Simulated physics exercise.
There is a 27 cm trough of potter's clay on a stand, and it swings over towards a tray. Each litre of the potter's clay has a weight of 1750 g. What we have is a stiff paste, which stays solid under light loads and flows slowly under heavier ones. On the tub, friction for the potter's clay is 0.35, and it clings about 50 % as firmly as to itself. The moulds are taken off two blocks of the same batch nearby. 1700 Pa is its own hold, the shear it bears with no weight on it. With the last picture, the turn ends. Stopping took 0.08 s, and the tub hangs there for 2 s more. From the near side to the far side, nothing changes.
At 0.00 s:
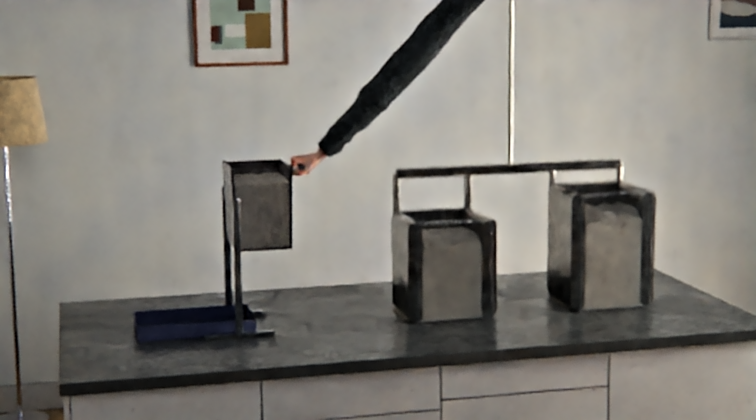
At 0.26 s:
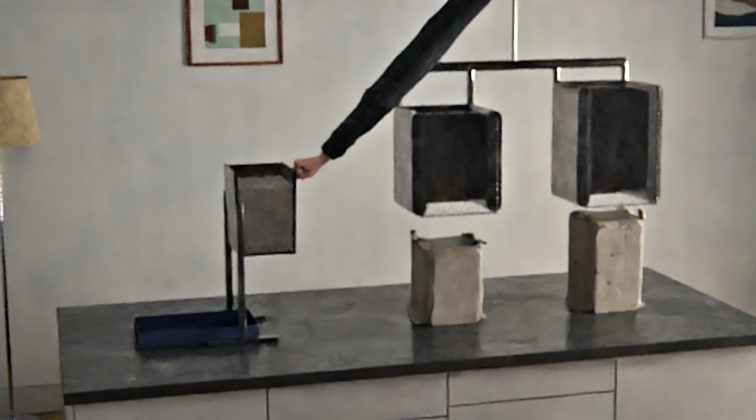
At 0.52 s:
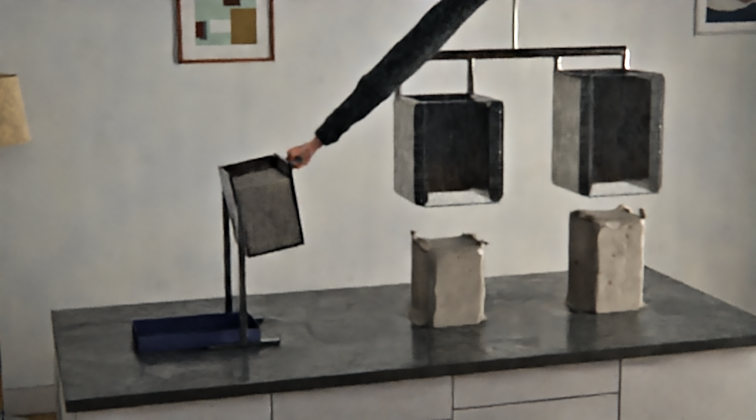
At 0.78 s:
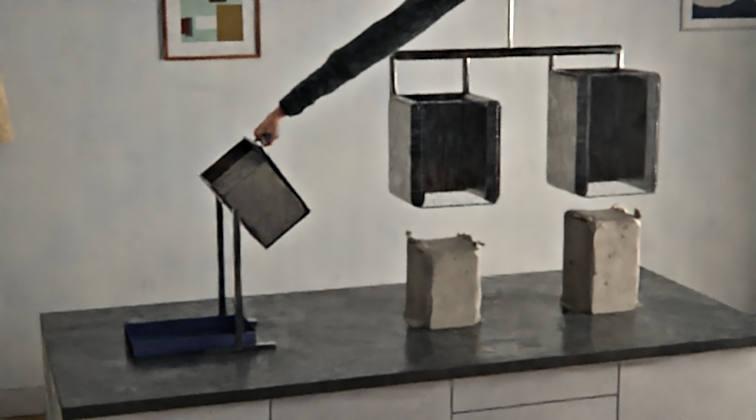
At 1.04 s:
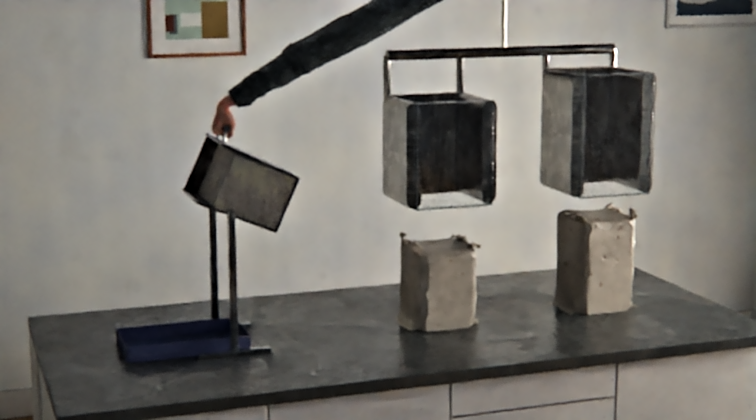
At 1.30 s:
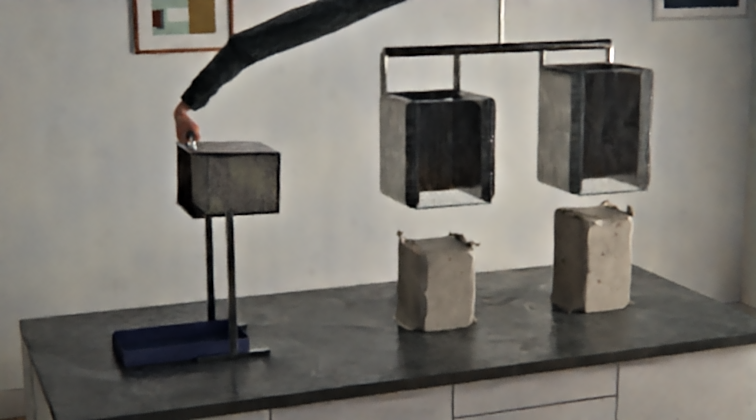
On a dark countertop in a pale room, two open-sided moulds on a hanging bar lift off two rough grey blocks of clay. Beside them, a dark-sleeved arm grips the rim of a clay-filled tub on a stand and turns it steadily leftward onto its side above a blue tray.
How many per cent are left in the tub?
About 100 %.
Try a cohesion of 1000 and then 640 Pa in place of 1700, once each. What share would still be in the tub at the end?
100 %, then 100 %.
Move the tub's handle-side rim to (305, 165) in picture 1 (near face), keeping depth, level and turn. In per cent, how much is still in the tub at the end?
Close to 100 per cent would still be in the tub.
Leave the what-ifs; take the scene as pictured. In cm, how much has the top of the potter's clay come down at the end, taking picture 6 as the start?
0 cm or so.
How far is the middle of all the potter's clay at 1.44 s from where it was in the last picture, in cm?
Distance: About 0 cm.
After 1.44 s, the tub is at 88 degrees and holds 100 %.
After 1.61 s, the tub is at 88 degrees and holds 100 %.
After 1.78 s, the tub is at 88 degrees and holds 100 %.
After 1.95 s, the tub is at 88 degrees and holds 100 %.
After 3.30 s, the tub is at 88 degrees and holds 100 %.
